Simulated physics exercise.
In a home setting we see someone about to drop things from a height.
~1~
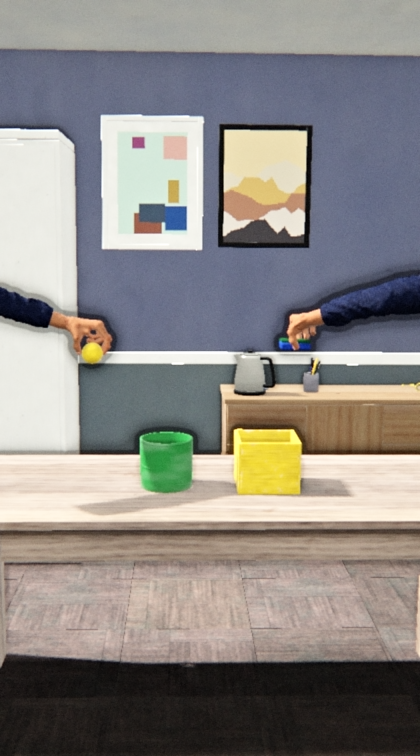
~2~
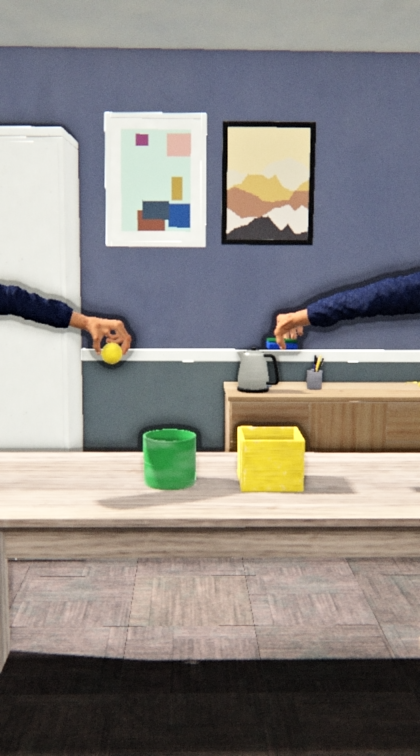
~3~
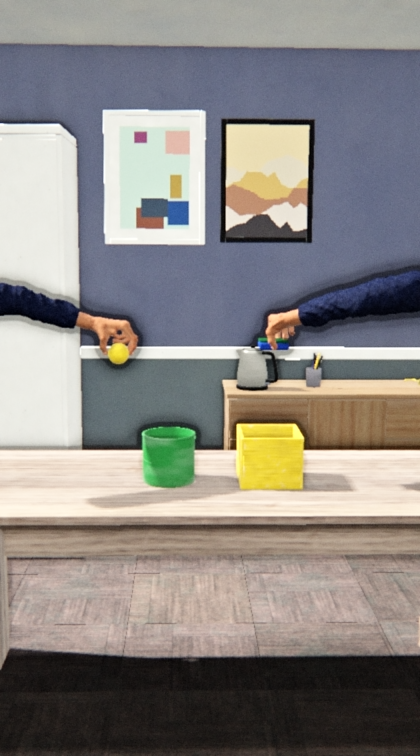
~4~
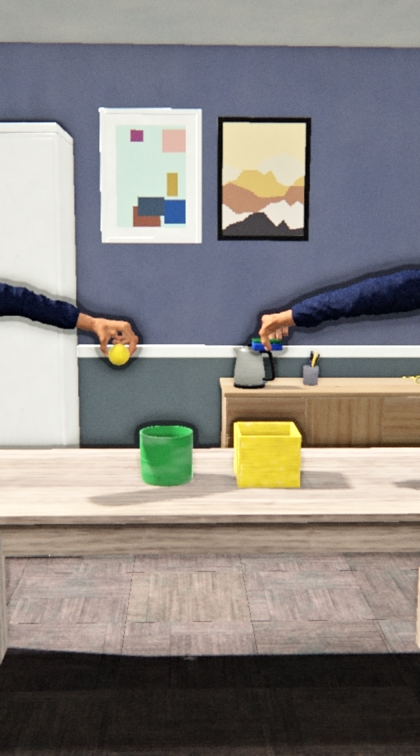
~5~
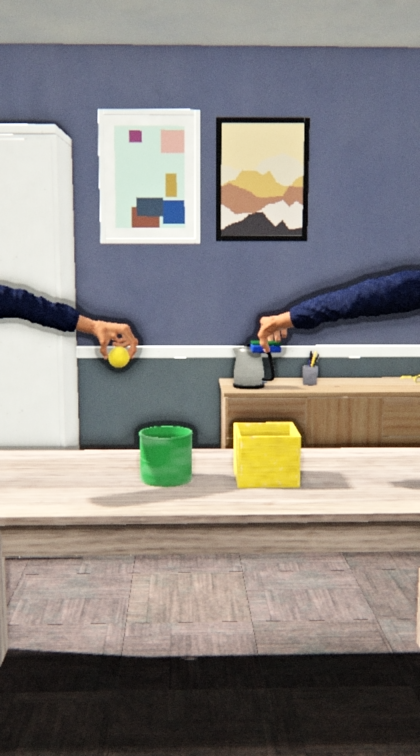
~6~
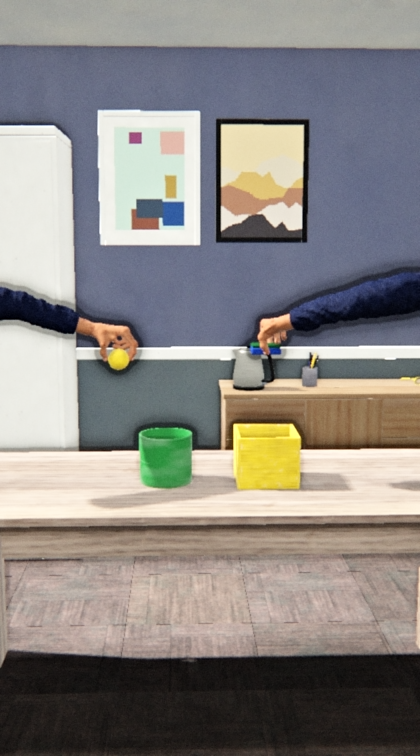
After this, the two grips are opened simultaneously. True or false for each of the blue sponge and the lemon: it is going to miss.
Answers: Blue sponge, false; lemon, true.
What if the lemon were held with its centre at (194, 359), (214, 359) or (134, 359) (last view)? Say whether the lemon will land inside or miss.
For the lemon, first it never enters, then it never enters, and last it never enters.
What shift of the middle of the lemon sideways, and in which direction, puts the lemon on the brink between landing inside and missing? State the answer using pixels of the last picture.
20 px right, roughly.
Then, 0.16 s after the last picture, blue sponge moved about its own width near (265, 372); lemon moved about its own width near (119, 382).
Then, 0.26 s after the last picture, blue sponge falling near (265, 424); lemon falling near (120, 435).
At rest, the blue sponge lands inside, near (264, 473); the lemon misses, near (121, 472).
